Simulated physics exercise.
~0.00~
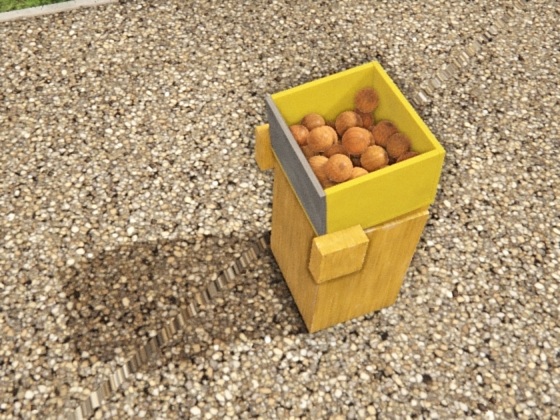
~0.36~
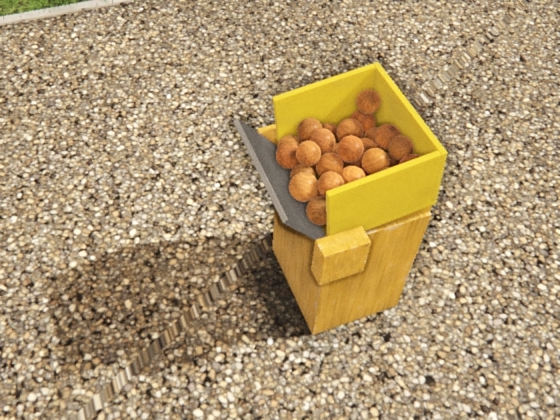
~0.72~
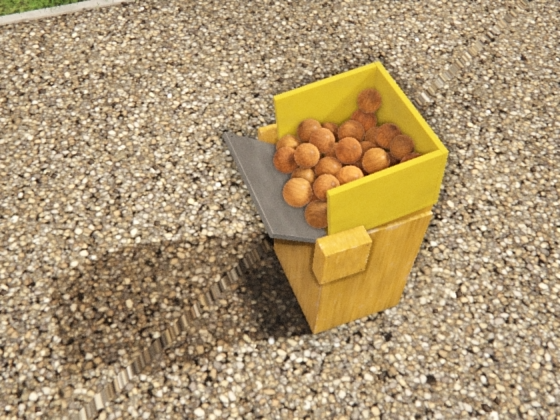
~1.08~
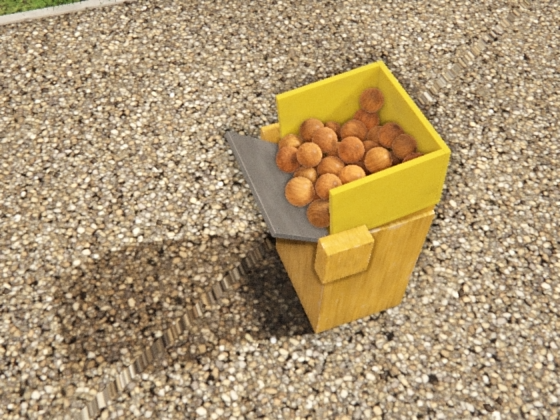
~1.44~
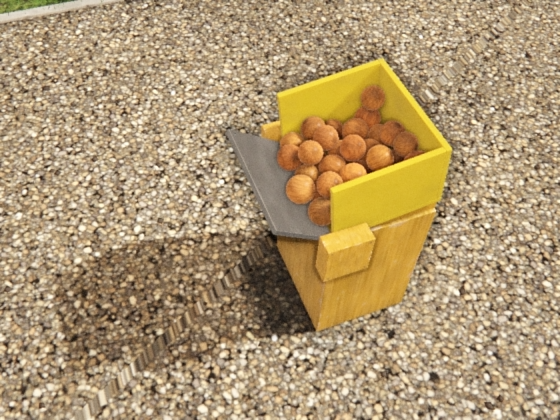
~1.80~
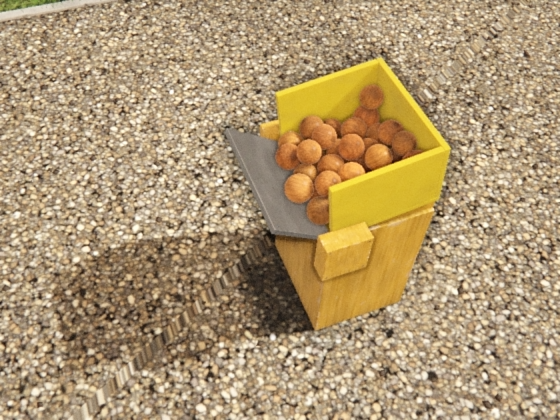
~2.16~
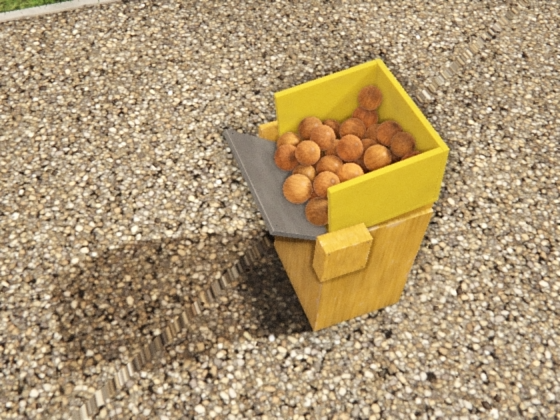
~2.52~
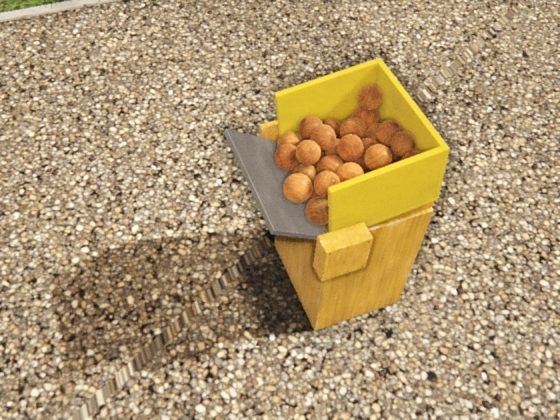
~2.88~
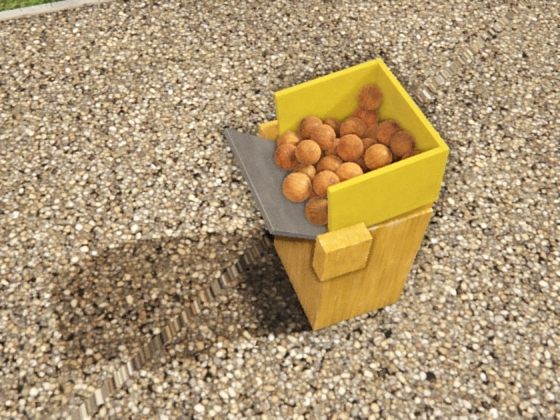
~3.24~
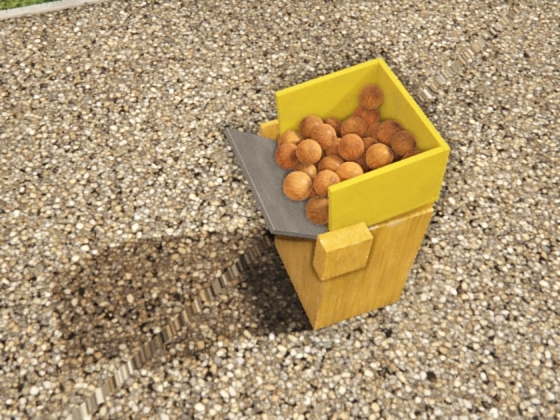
A yellow bin's grey flap swings open to the left, but the round onions stay inside.
